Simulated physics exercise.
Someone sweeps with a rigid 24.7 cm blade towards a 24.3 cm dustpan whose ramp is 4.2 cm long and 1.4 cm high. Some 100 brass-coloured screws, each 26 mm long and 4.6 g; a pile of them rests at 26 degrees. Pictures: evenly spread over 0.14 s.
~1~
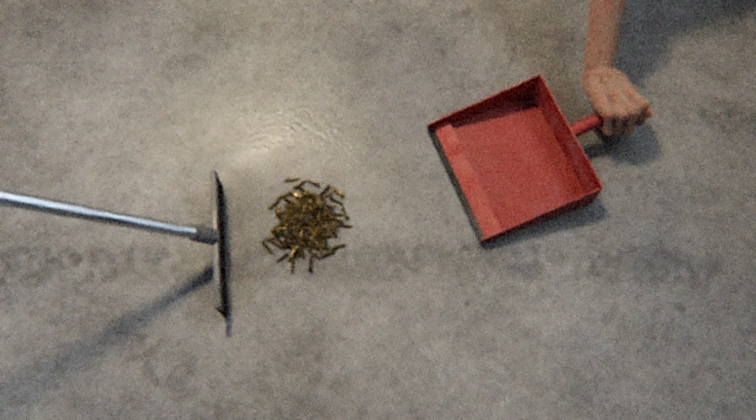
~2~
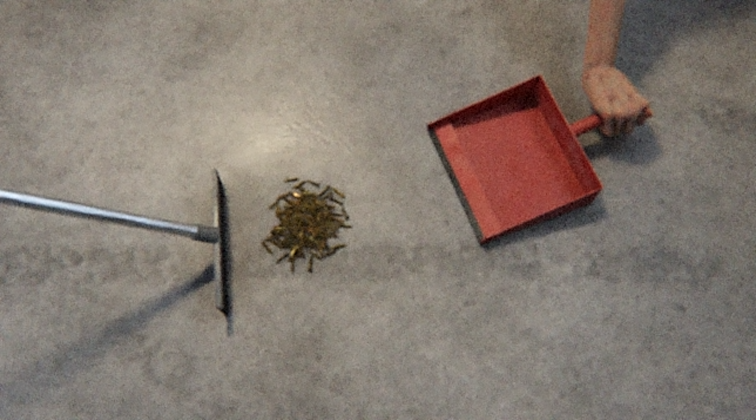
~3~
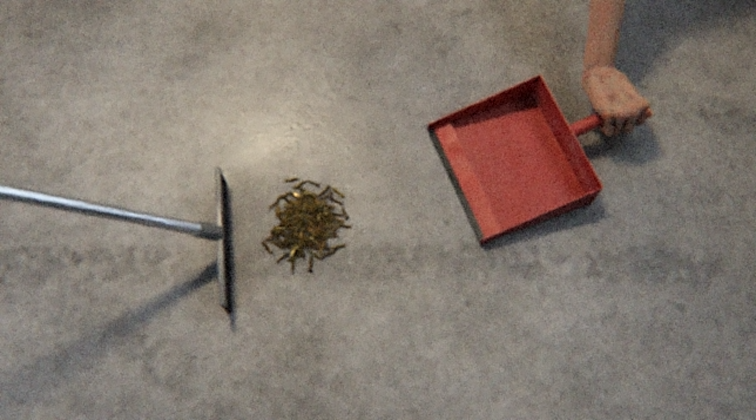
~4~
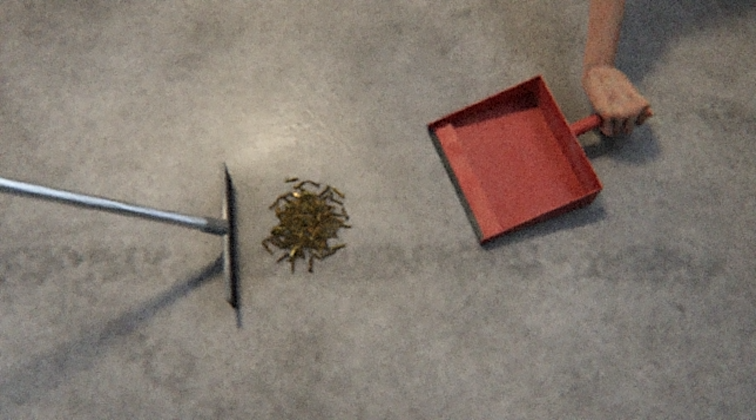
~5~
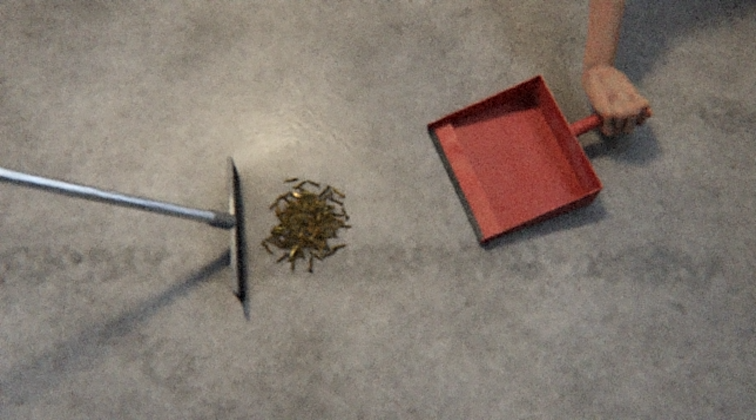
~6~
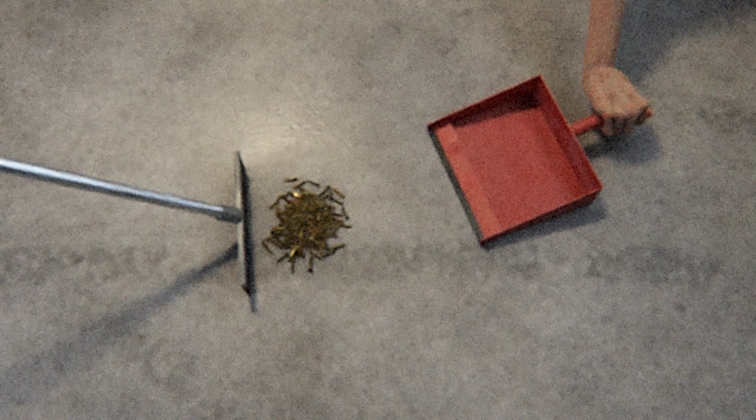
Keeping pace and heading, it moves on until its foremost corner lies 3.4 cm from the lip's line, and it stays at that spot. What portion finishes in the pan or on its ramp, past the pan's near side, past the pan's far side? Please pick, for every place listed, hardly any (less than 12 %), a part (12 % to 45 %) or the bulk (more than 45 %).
Pan: Hardly any, near side: Hardly any, far side: Hardly any.
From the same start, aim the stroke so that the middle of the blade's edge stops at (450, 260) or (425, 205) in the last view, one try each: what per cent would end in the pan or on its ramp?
Some 0 and 5 per cent.
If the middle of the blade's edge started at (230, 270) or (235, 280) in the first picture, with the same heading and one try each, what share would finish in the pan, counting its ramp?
About 0 and 0 per cent.
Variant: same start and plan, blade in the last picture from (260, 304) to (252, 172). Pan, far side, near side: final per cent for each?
Pan: 15, far side: 5, near side: 10.
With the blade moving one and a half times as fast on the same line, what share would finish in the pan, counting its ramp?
I'd put it at close to 0 per cent.
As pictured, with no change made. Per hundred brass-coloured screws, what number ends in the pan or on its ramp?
Result: Roughly 0 %.
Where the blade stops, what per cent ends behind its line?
Roughly 45 percent of it.
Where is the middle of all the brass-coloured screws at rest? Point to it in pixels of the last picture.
At about (400, 179).
Then, 0.29 s after the last picture, middle of the blade 23 cm from the lip; 0 % over the lip, far side 0 %, near side 0 %.
Then, 0.49 s after the last picture, middle of the blade 12 cm from the lip; 0 % over the lip, far side 5 %, near side 0 %.
Then, 0.80 s after the last picture, middle of the blade 6 cm from the lip; 0 % over the lip, far side 10 %, near side 0 %.
In the end, pan 0 %, near side 0 %, far side 10 %, in front of the lip or behind the blade 90 %.
